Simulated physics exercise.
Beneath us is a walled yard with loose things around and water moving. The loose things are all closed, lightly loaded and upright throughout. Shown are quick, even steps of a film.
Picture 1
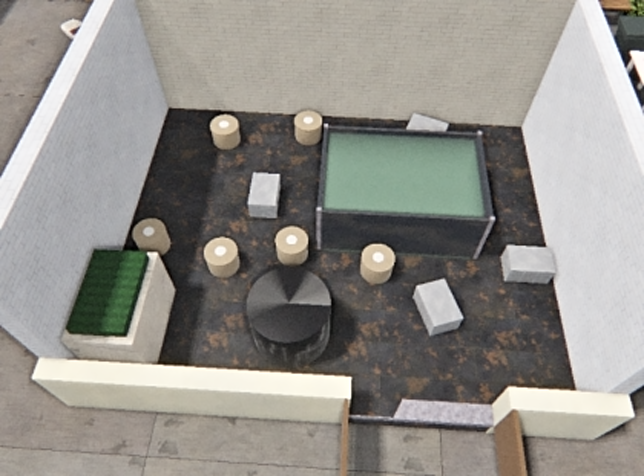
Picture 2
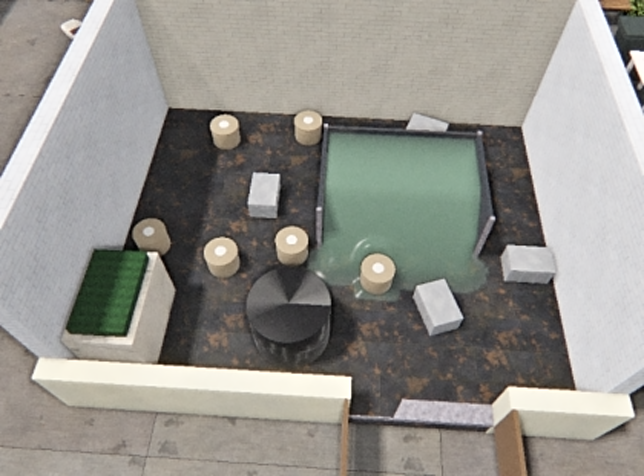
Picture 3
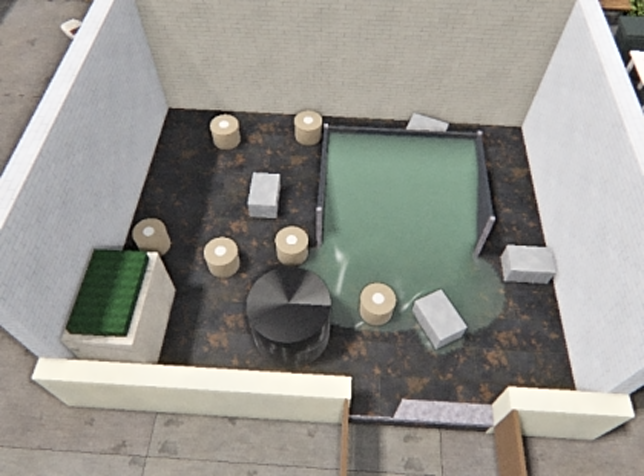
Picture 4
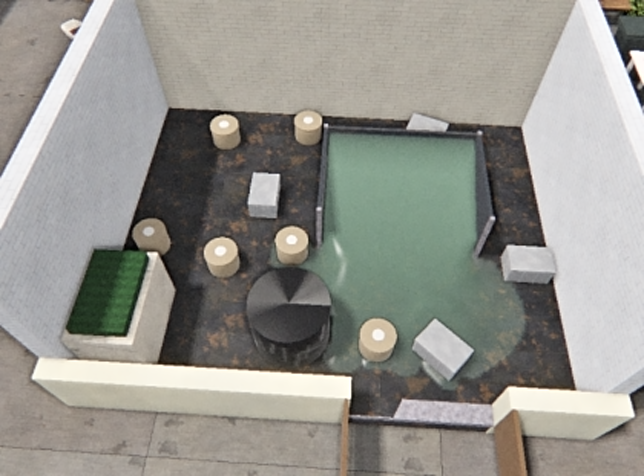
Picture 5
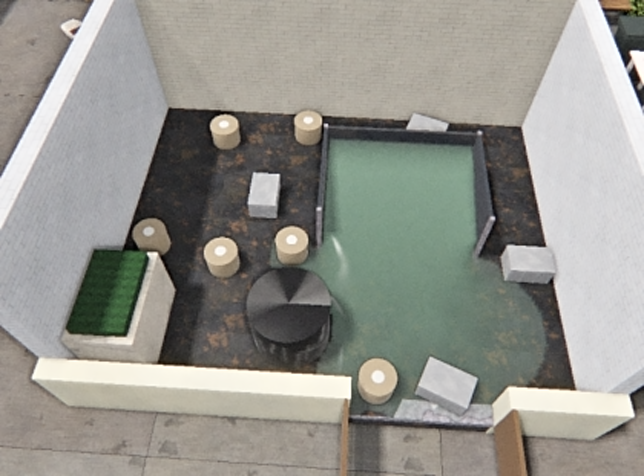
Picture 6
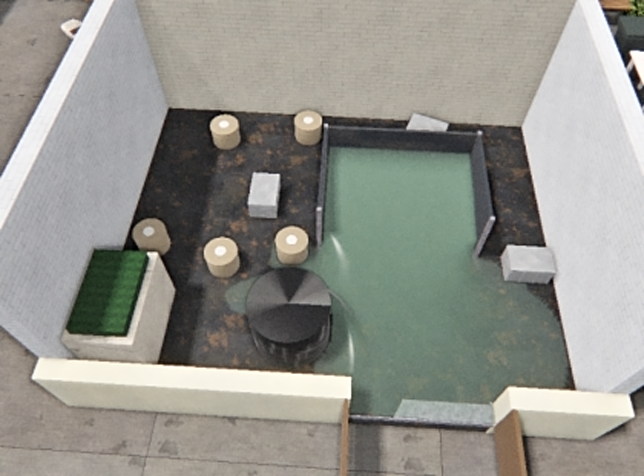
In a walled yard, green water pours from an open-fronted tank, carrying a drum and pale box forward.
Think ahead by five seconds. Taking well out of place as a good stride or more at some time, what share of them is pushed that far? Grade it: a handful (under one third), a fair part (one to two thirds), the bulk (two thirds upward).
A fair part.
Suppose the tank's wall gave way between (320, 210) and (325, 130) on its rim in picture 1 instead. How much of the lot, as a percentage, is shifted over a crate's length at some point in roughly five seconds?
Some 80 per cent.
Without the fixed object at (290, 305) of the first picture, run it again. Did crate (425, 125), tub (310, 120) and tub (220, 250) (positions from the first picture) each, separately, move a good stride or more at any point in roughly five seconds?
As listed: Short of that, under that, that far or more.
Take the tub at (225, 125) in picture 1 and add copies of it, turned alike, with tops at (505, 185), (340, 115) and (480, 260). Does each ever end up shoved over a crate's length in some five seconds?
Shoved clear, stays put, shoved clear.
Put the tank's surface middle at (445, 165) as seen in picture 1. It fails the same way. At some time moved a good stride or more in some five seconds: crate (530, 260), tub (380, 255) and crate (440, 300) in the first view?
In order: Went well off, went well off, went well off.
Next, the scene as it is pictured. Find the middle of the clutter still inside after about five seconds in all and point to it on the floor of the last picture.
It lands somewhere near (296, 166).
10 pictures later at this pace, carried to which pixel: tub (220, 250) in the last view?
Approximately at pixel (177, 222).
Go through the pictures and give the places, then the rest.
The first frame shows a crate at (427, 126) rests on the ground; a tub at (224, 125) rests on the ground; 0 of 10 have shifted.
The second frame shows a crate at (427, 126) rests on the ground; a tub at (224, 125) rests on the ground; 1 of 10 have shifted.
The third frame shows a crate at (427, 126) rests on the ground; a tub at (224, 125), on the bottom; 2 of 10 have shifted.
The fourth frame shows a crate at (427, 126), on the bottom; a tub at (224, 125), on the bottom; 2 of 10 have shifted.
The fifth frame shows a crate at (427, 126), on the bottom; a tub at (224, 125), on the bottom; 2 of 10 have shifted.
The sixth frame shows a crate at (427, 126) rests on the ground; a tub at (224, 125) rests on the ground; 2 of 10 have shifted.
A moment on, 2 of 10 are well off their spots; 0 afloat.
Next, 3 of 10 are well off their spots; 0 afloat.
Later, 4 of 10 are well off their spots; 0 afloat.
In the end, 5 of 10 are well off their spots, and 5 have been at some point; 1 afloat.
